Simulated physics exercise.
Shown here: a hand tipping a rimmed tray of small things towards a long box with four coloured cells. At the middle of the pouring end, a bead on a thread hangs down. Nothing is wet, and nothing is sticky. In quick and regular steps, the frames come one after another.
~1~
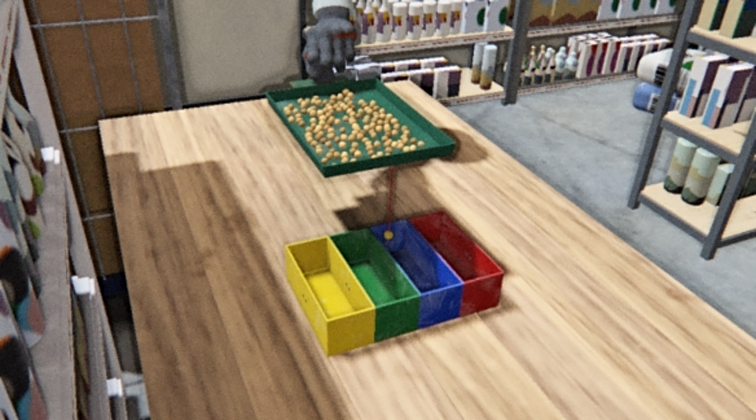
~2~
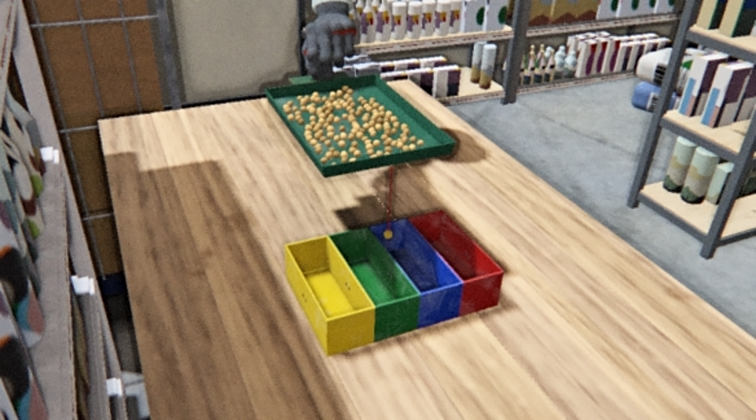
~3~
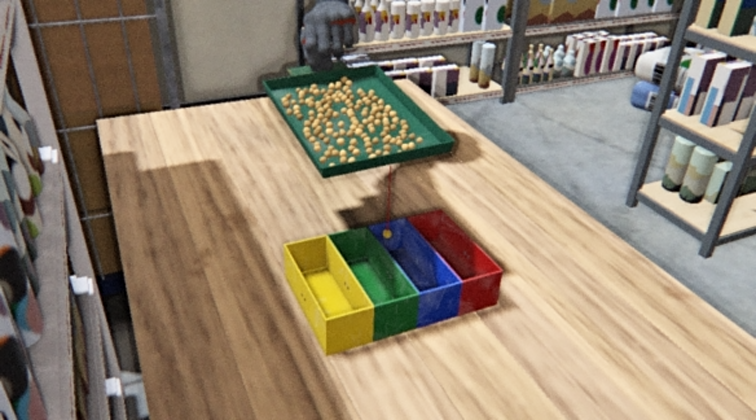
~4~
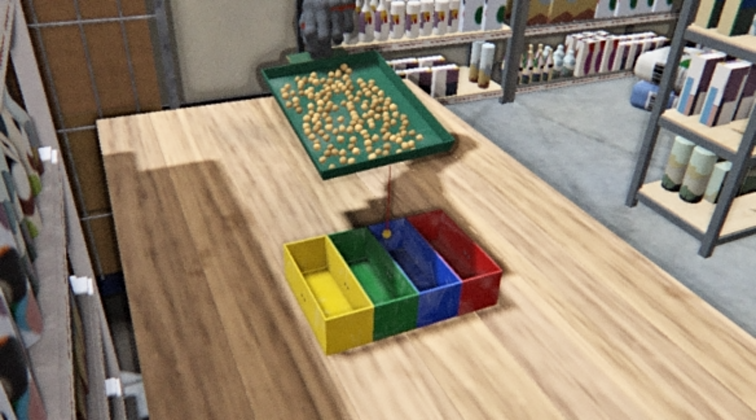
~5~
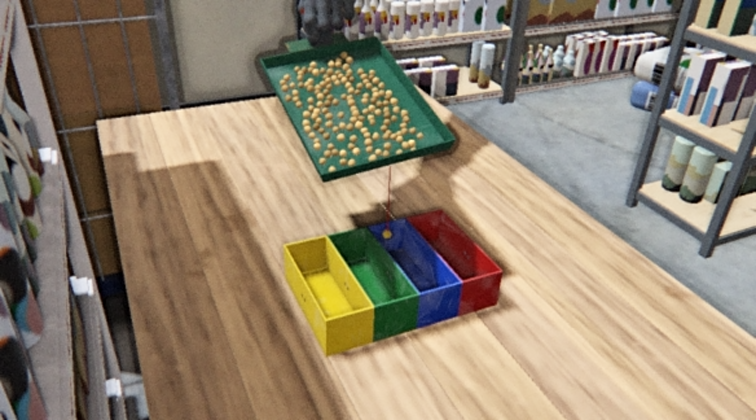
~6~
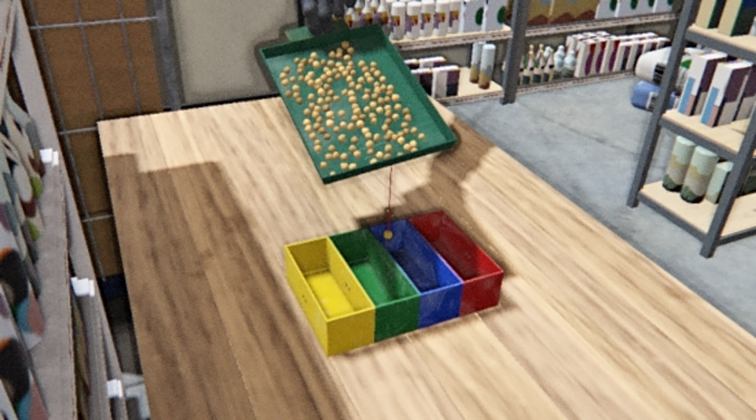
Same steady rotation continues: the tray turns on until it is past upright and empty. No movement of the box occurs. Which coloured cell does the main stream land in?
The main stream lands in the yellow cell.
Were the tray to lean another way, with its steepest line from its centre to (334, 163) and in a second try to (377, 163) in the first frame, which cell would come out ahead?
The yellow cell, then that green cell.
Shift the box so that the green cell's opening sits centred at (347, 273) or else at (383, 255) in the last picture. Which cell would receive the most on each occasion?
The green cell, then the cell in yellow.
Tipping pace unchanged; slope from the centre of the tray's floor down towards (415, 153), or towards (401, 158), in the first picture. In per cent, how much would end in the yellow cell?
0 % and 0 %, roughly.
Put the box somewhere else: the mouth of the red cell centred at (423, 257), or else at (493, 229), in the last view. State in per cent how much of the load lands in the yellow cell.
Roughly 0% first, roughly 30% second.
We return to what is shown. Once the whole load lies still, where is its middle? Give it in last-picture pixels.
Close to (350, 312).
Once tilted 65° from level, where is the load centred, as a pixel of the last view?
Its middle sits at about pixel (351, 147).
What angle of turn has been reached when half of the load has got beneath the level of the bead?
I'd say close to 110 degrees.
Just after the last frame, tray tipped steeply; almost all on the tray; just a few falling or outside the box.
A moment on, tray tipped past a quarter turn; roughly half on the tray; about a tenth in the yellow cell; about a tenth in the green cell; roughly a quarter falling or outside the box.
Further on, tray tipped past a quarter turn; roughly half in the yellow cell; roughly a third in the green cell; about a tenth in the blue cell; just a few falling or outside the box.
When it is over, tray tipped past a quarter turn; roughly half in the yellow cell; roughly a third in the green cell; about a tenth in the blue cell; not one in the red cell; just a few outside the box.
